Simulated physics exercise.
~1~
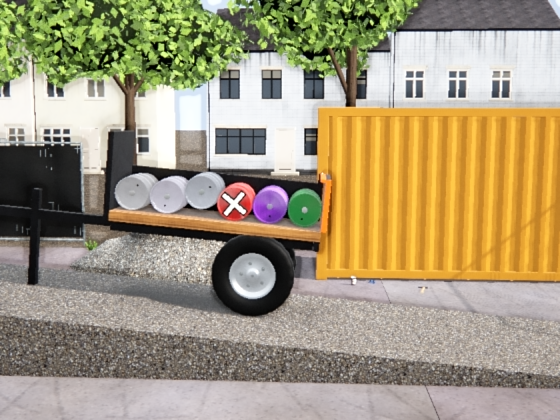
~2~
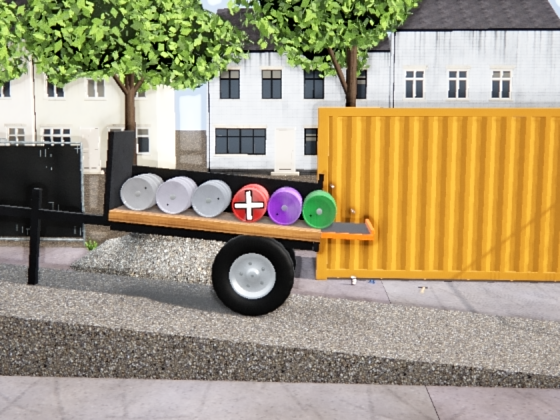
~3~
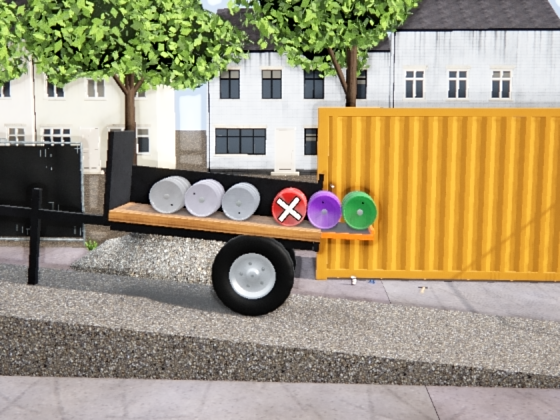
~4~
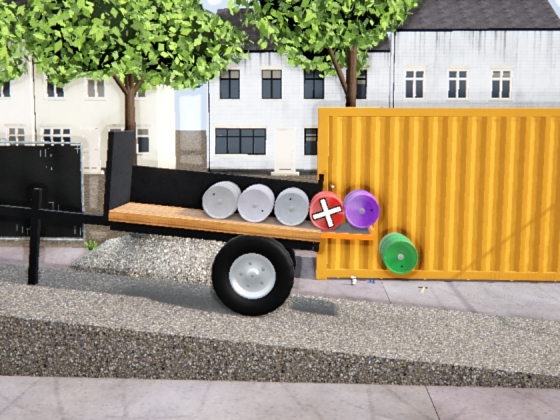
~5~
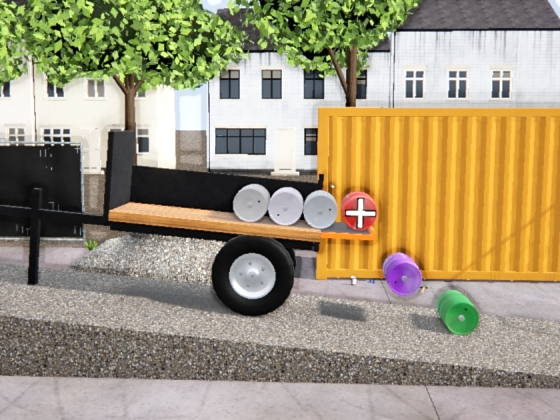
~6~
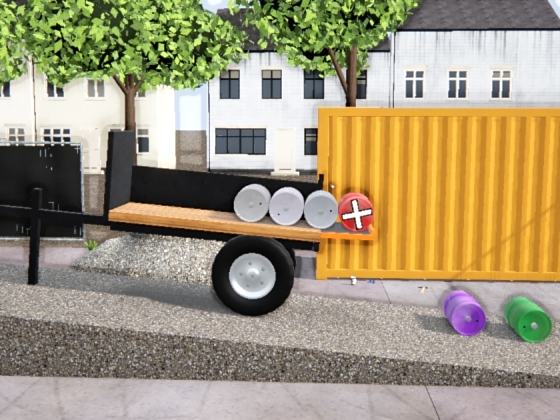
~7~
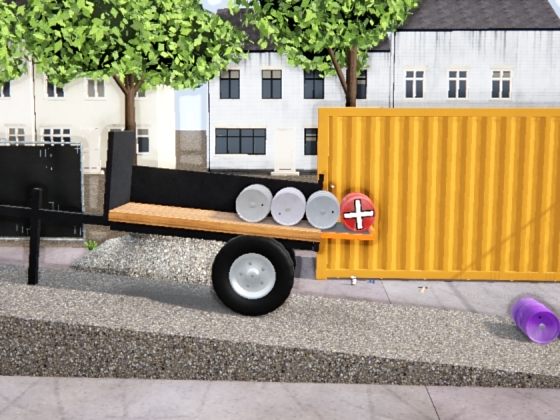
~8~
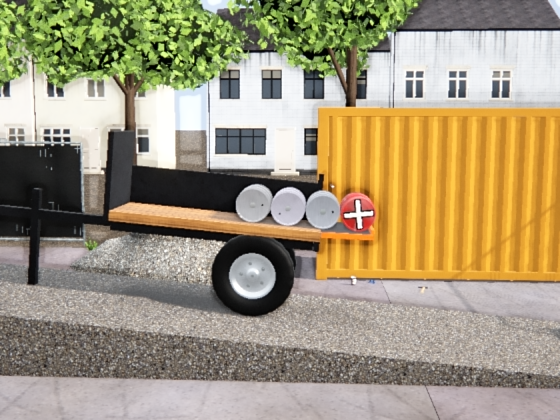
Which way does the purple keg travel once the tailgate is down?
The purple keg rolls to the right, dropping off the end of the gate and carrying on along the ground the same way.
On a sloping street beside a yellow container, a trailer's tailgate drops and six kegs roll right along the bed; the green one and then the purple one fall off and roll out of view, while the red one stops on the lowered gate with three grey ones behind it.
